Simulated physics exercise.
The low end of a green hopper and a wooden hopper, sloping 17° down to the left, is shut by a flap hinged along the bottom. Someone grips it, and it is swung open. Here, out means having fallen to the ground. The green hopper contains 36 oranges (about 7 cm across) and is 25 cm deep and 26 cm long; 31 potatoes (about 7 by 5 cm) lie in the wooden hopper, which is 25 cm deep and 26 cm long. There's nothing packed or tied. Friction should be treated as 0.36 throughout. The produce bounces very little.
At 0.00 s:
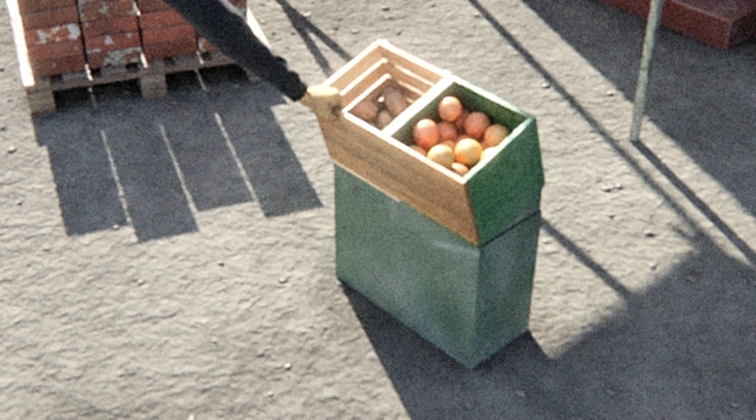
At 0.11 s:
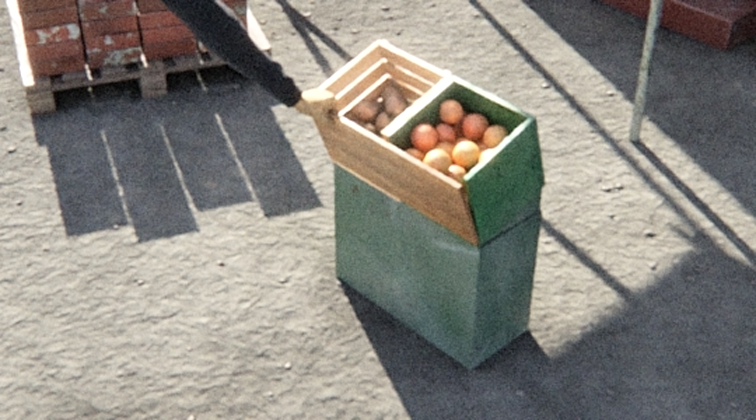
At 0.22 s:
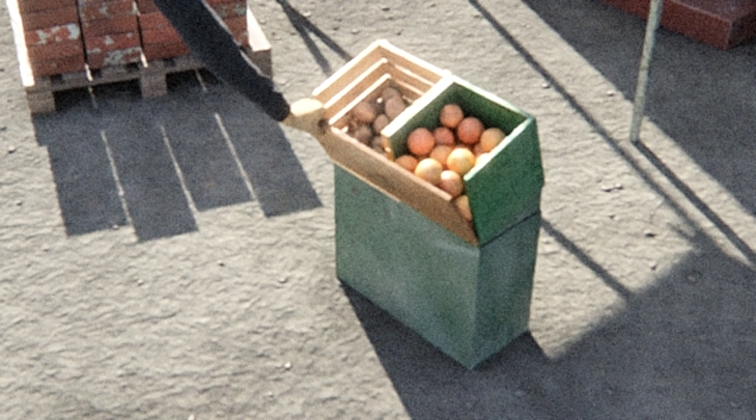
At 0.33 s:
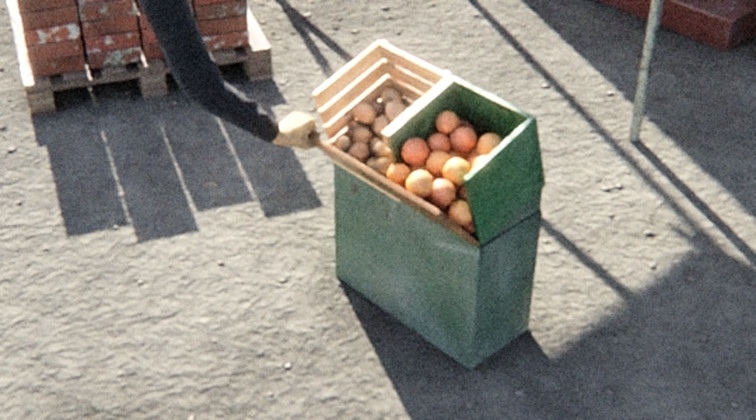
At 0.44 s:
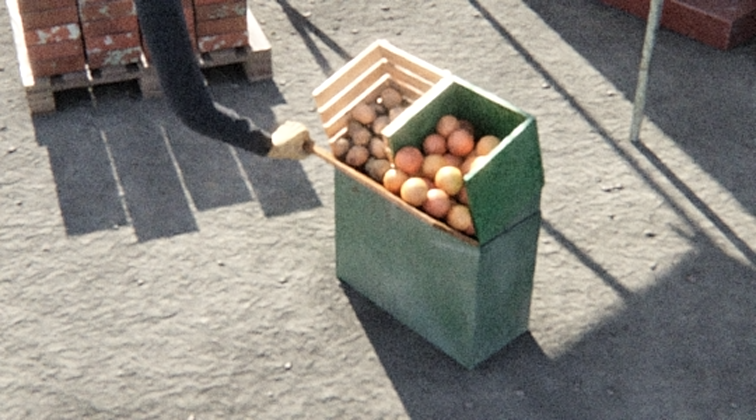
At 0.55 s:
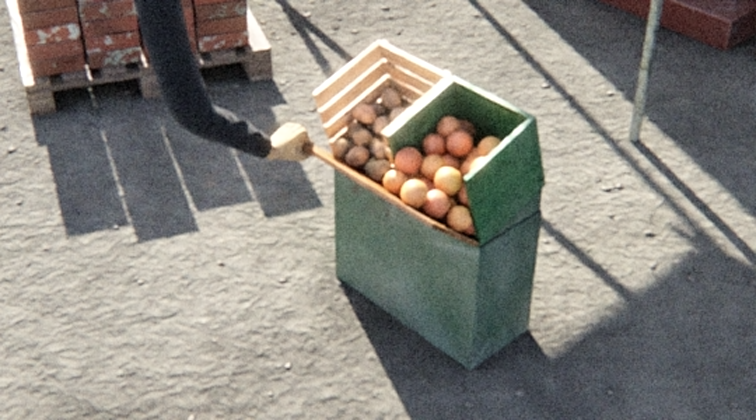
To begin with, a dark-sleeved arm holds the closed wooden flap of a two-part bin, a wooden hopper of brownish round items beside a green one of oranges. The hand lowers the flap outward, and the contents shift toward the widening opening. Finally, the hand and flap barely move.
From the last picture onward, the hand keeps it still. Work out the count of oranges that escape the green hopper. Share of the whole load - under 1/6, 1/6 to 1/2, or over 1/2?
Below one sixth of it falls out.
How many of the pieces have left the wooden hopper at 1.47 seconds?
Wooden hopper - about 0 out by that time.
After 0.96 s, the green hopper has all 36 and the wooden hopper has all 31.
After 1.47 s, the green hopper has all 36 and the wooden hopper has all 31.
After 2.18 s, the green hopper has all 36 and the wooden hopper has all 31.
Final count (at 3.10 s), the green hopper has all 36 and the wooden hopper has all 31. Asked share, 0 of 36, 0 per cent.
